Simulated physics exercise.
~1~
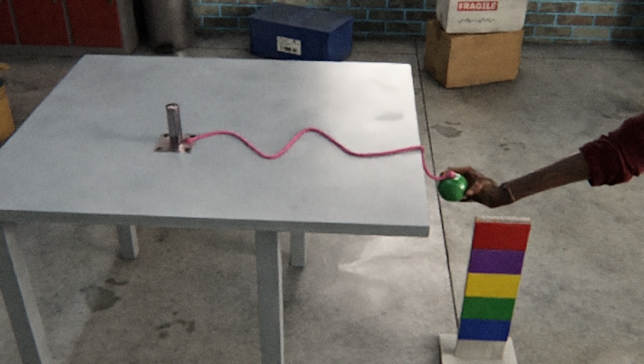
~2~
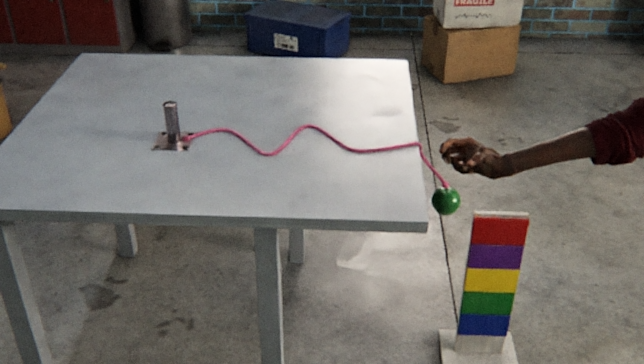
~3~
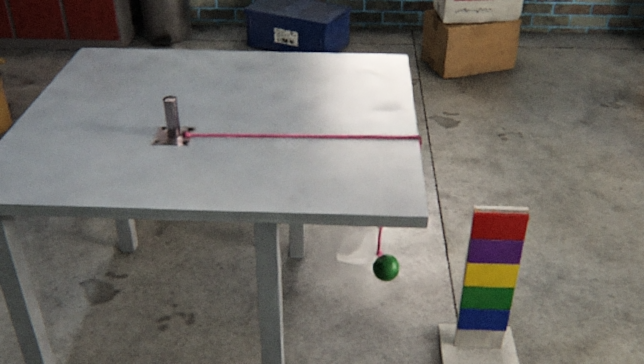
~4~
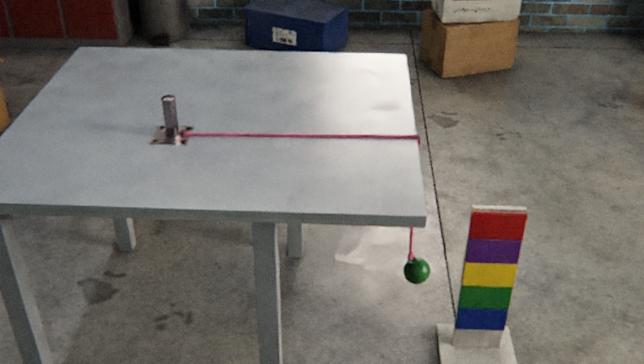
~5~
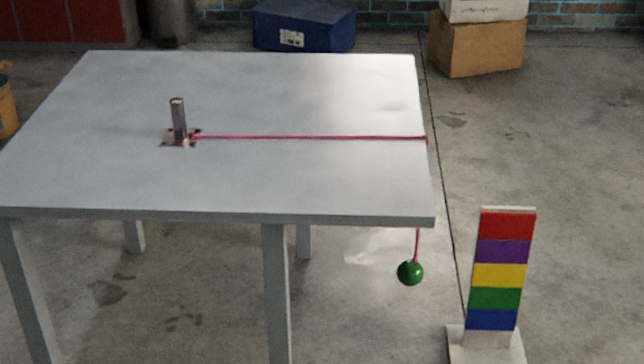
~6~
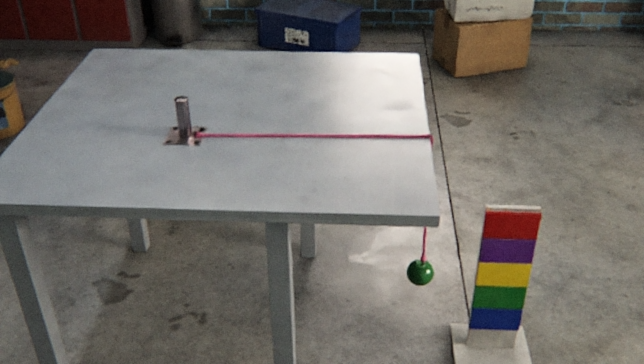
Green ball on a pink cord dropping from a hand off a table edge, swinging, then hanging level with the yellow band.
